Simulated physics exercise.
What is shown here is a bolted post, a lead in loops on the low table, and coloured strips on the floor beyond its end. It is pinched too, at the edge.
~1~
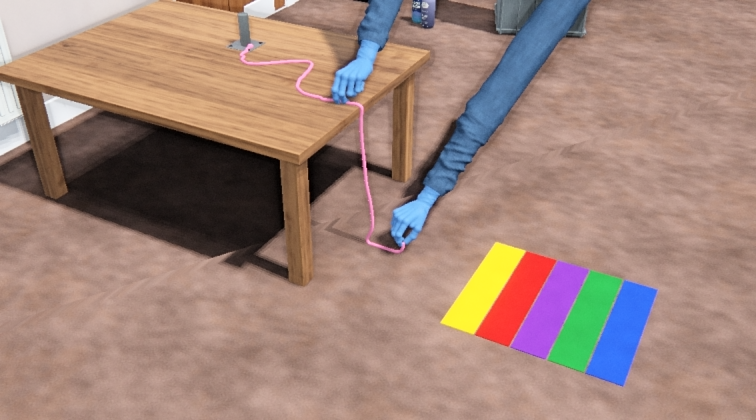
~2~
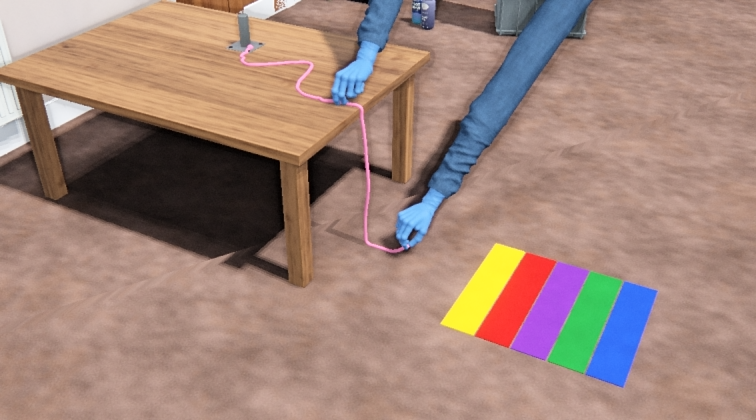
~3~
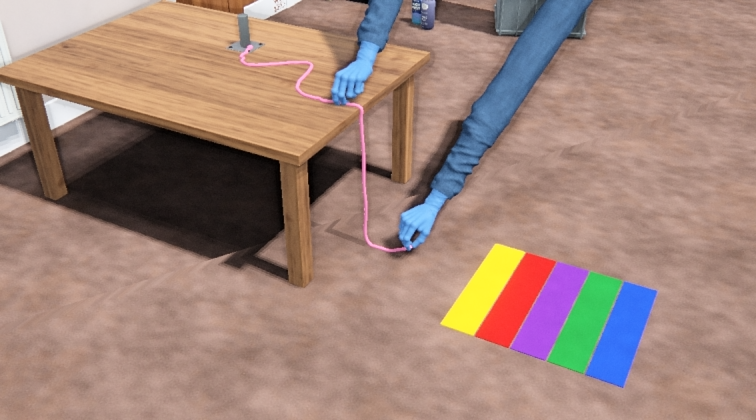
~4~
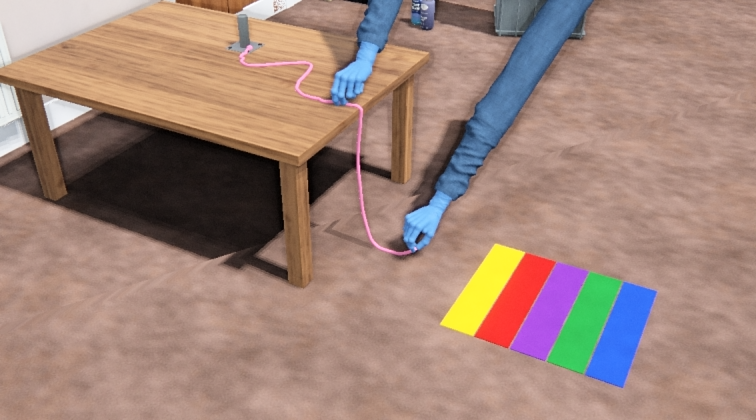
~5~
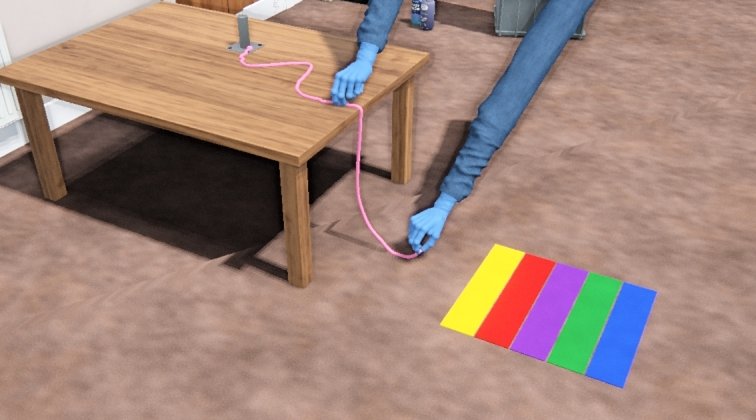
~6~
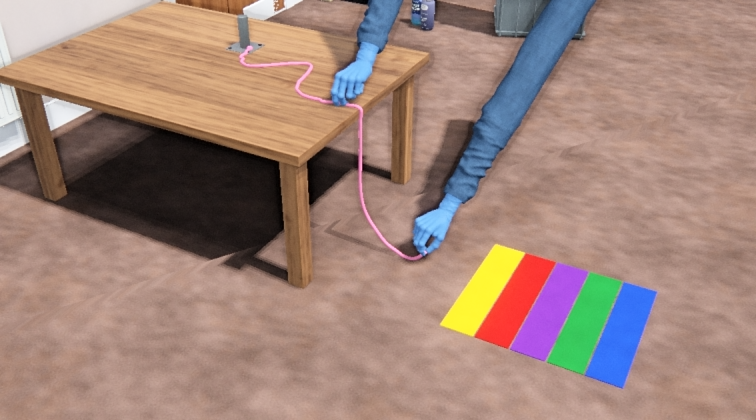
A blue-gloved hand near the floor pulled the end of a pink cord slightly to the right, while another hand pinched it at the wooden table's edge, with five coloured strips lying nearby.
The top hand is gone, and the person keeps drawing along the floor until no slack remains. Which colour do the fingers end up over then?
They end up over the green strip.
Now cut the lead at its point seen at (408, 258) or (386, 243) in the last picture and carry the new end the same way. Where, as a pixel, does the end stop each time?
In order, around (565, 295) and (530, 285).
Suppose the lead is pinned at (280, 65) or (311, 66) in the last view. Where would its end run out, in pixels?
(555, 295), then (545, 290).
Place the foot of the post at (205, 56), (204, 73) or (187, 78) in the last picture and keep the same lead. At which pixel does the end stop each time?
Per try, approx.: (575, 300); (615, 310); (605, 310).
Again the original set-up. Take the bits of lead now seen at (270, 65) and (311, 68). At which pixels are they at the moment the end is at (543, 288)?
First at (301, 67), next at (335, 82).
Soon after, end near (543, 288); over purple.
Then, end near (578, 299); over green.
At full stretch, end near (598, 305); over green. It gets as far as the green strip.
